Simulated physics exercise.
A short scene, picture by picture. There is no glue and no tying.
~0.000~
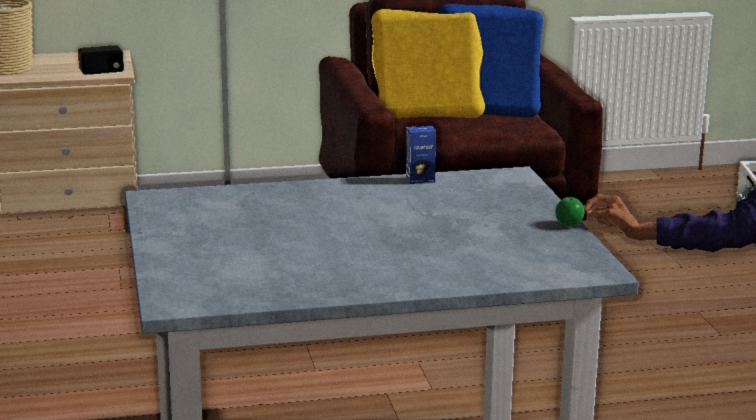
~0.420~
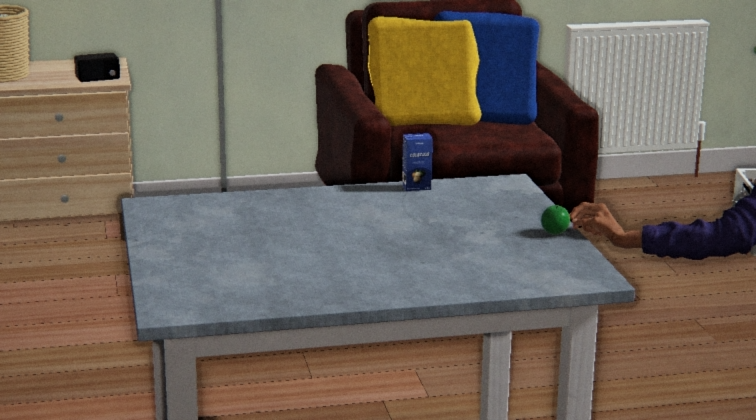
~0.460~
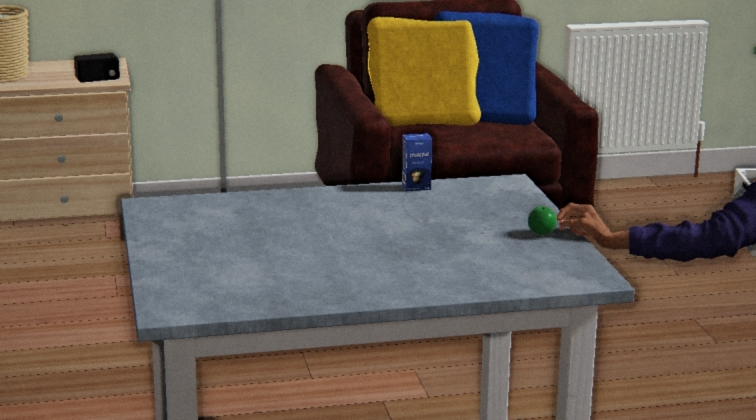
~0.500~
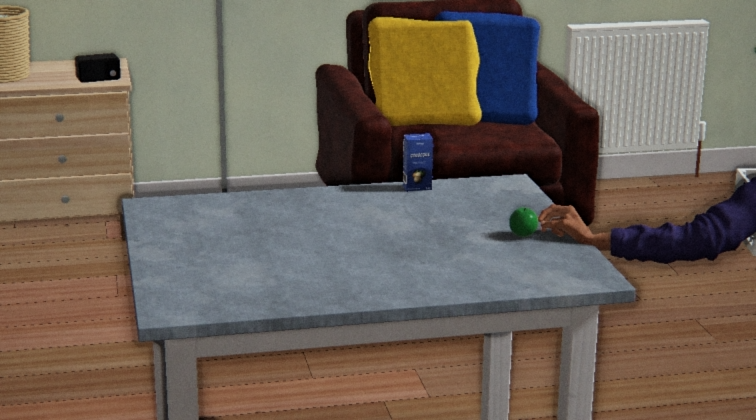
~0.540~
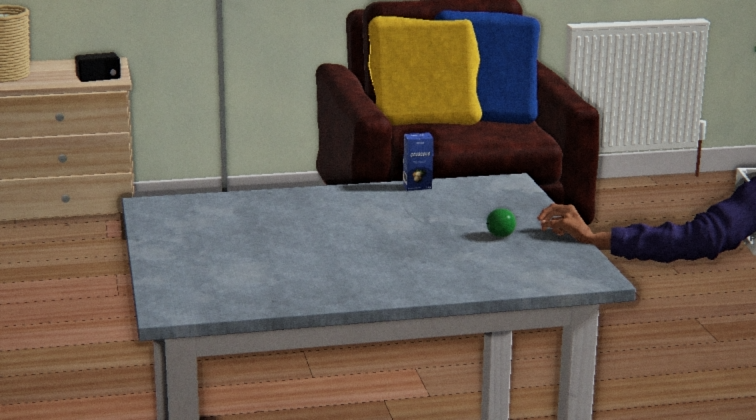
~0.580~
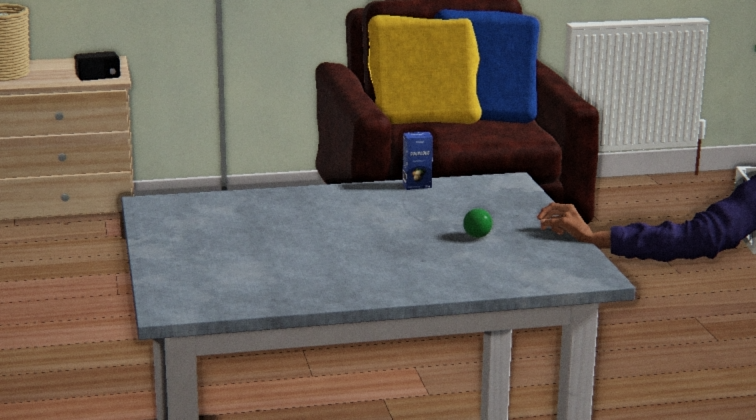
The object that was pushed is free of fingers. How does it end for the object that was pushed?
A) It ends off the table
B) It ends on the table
It ends off the table.
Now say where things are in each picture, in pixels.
The first frame shows under the hand; green apple (570, 212).
The second frame shows under the hand; green apple (556, 220).
The third frame shows under the hand; green apple (542, 221).
The fourth frame shows green apple (524, 222).
The fifth frame shows green apple (501, 223) moved about its own width.
The sixth frame shows green apple (478, 224) moved well along.
By 0.88 s, green apple moved well along near (313, 235).
By 1.18 s, green apple moved well along near (161, 245).
By 1.58 s, green apple now off the table.
When it is over (1.8 s), off the table, green apple.
